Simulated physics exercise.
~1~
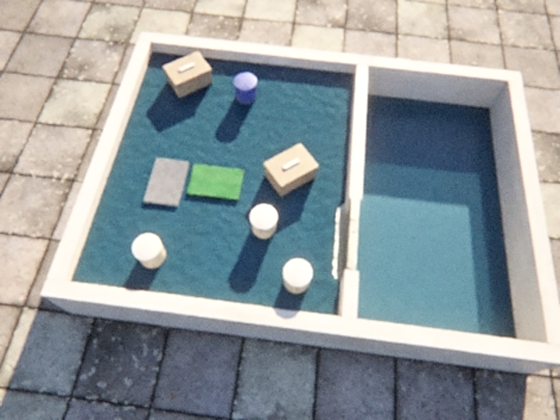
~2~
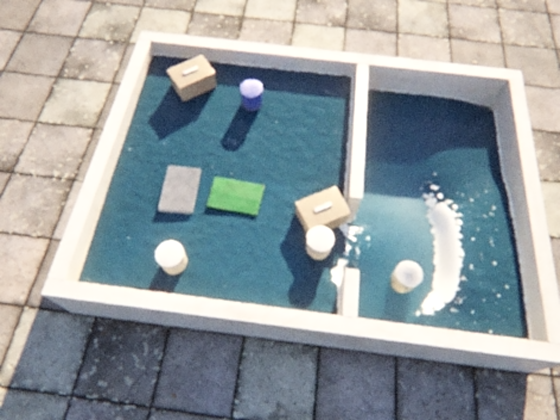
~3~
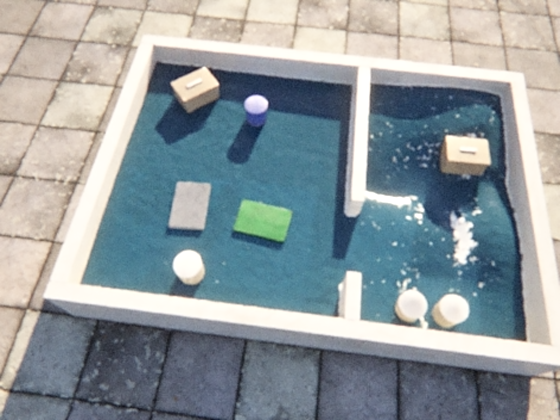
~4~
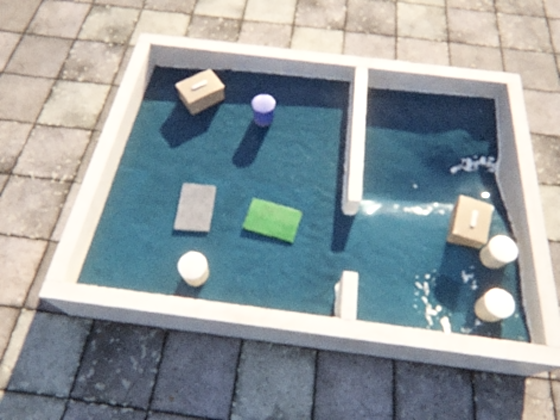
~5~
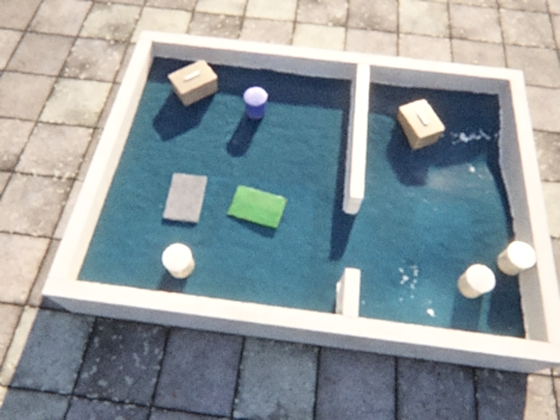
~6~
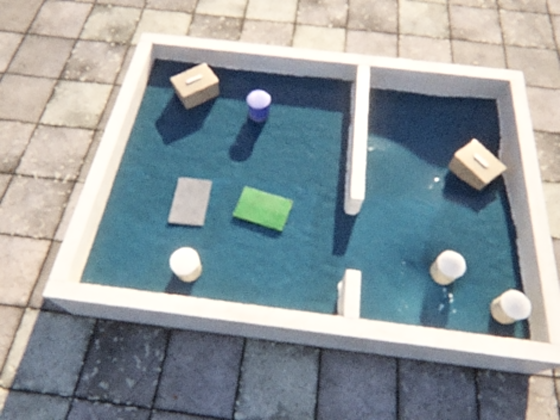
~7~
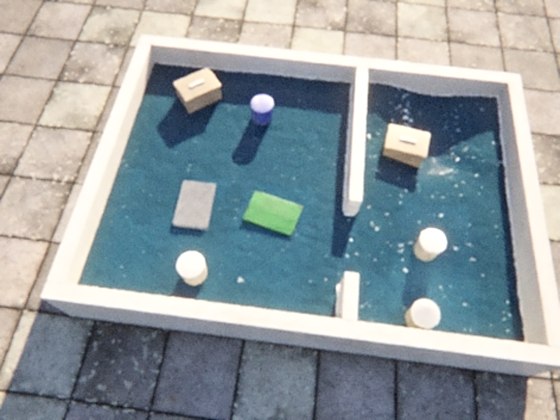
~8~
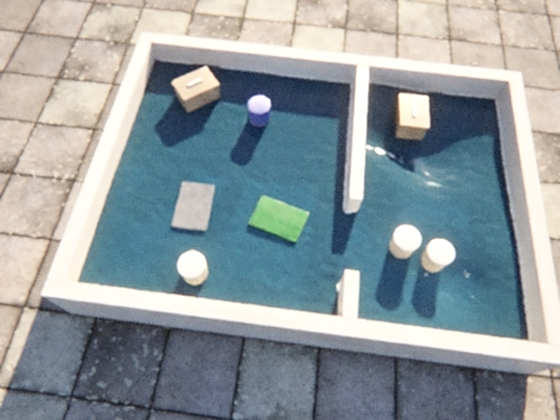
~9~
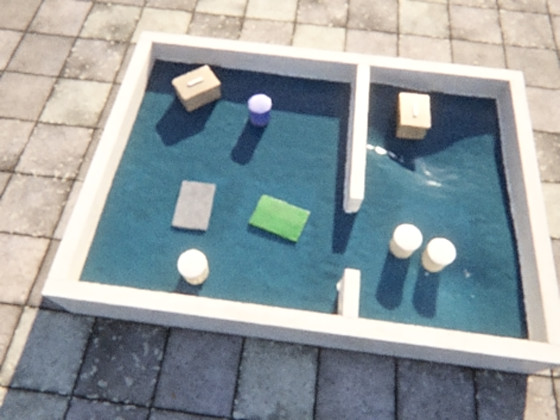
In the video, water rushes through a gap in a walled basin's divider, carrying two white floats and a wooden box into the right side, where they circulate and settle, while the green float, blue pail and others drift slightly and remain floating on the left.
